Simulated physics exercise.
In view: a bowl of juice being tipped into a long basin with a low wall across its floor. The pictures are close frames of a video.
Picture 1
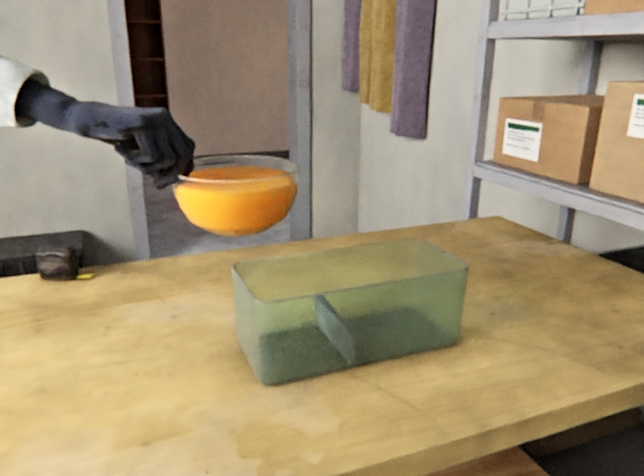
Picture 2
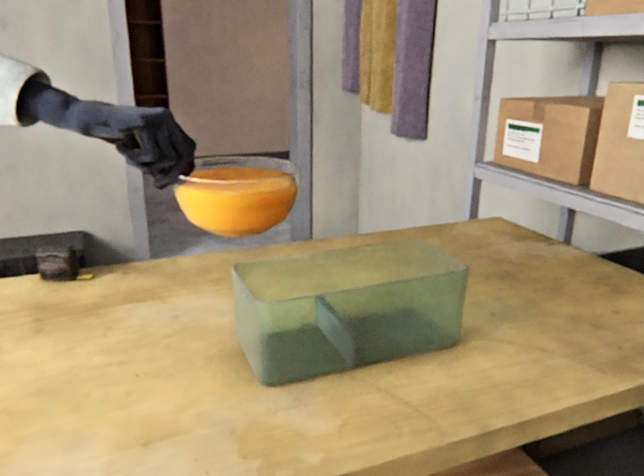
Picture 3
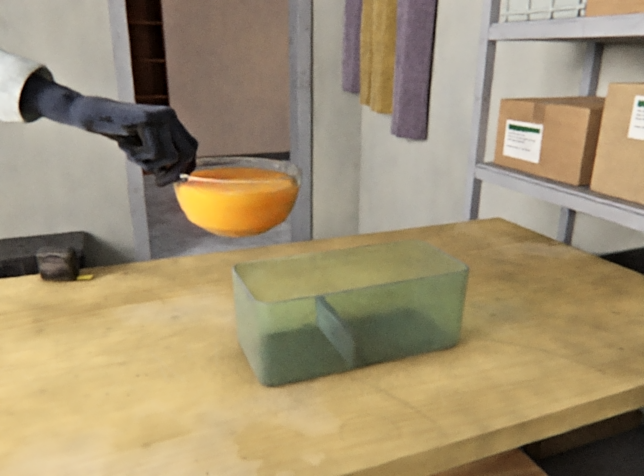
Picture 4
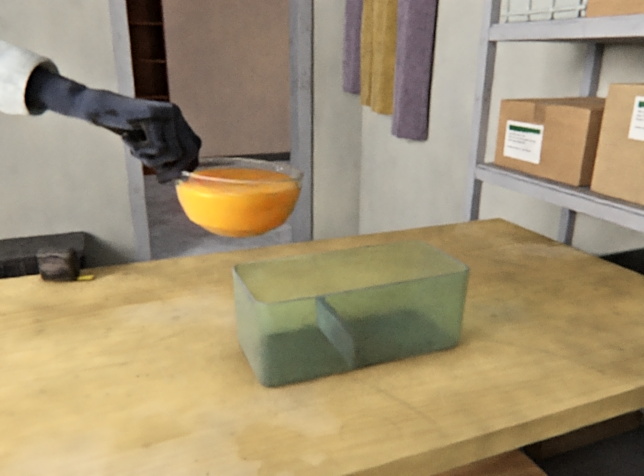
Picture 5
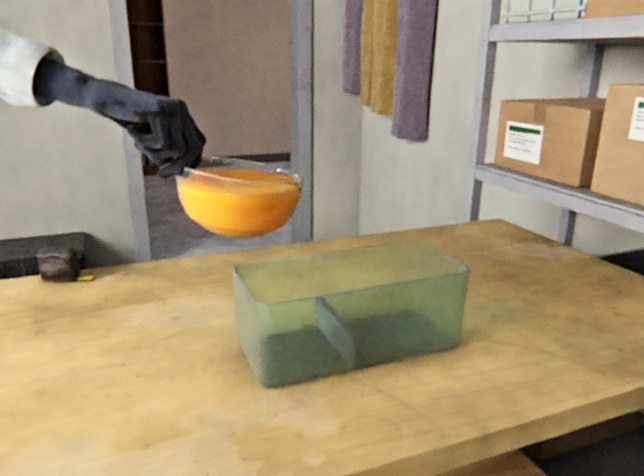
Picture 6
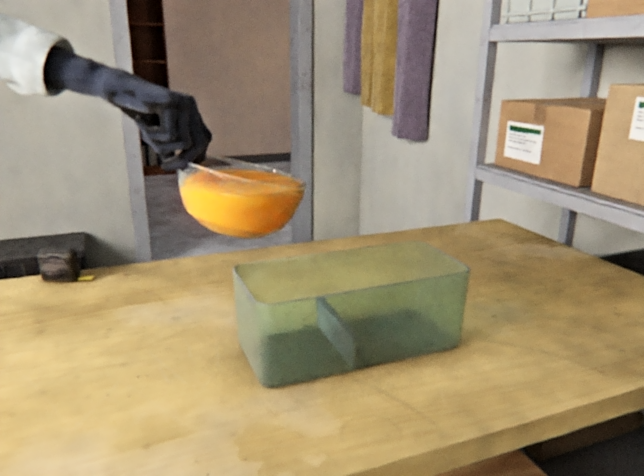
A dark-gloved hand held a clear bowl of orange juice above a table, beside a long greenish basin with a low wall across its floor, and slowly tilted the bowl slightly to the right.
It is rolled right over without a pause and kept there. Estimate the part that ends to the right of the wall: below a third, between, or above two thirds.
It comes to from a third to two thirds.
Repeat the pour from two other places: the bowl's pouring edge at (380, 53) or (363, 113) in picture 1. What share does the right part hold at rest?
Near 70 % and 90 %.
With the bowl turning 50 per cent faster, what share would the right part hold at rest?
Near 35 %.
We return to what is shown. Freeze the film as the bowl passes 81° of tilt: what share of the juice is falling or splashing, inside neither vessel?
About 40 per cent.
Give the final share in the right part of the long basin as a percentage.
Roughly 45 in a hundred.
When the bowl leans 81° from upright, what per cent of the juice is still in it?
Close to 35 per cent.
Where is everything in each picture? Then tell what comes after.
In the first frame, tilt 0°; pouring edge (295, 165); surface from (175, 182) to (292, 174); the long basin's rim runs from (242, 283) to (444, 253); the wall's top is at (335, 315).
In the second frame, tilt 1°; pouring edge (296, 166); surface from (175, 183) to (292, 175).
In the third frame, tilt 2°; pouring edge (297, 168); surface from (176, 183) to (293, 176).
In the fourth frame, tilt 5°; pouring edge (299, 172); surface from (178, 182) to (294, 178).
In the fifth frame, tilt 9°; pouring edge (300, 177); surface from (180, 181) to (296, 179).
In the sixth frame, tilt 14°; pouring edge (301, 182); surface from (182, 182) to (298, 180).
A moment on, the bowl is tipped on its side and 33 per cent is still to pour, 8 is left of the wall and 20 right of it.
Next, the bowl is tipped right over and 0 per cent is still to pour, 53 is left of the wall and 44 right of it.
Then the bowl is tipped right over and 0 per cent is still to pour, 54 is left of the wall and 45 right of it.
Later the bowl is tipped right over and 0 per cent is still to pour, 53 is left of the wall and 46 right of it.
In the end 53 per cent lies left of the wall, 46 right of it and 1 outside.
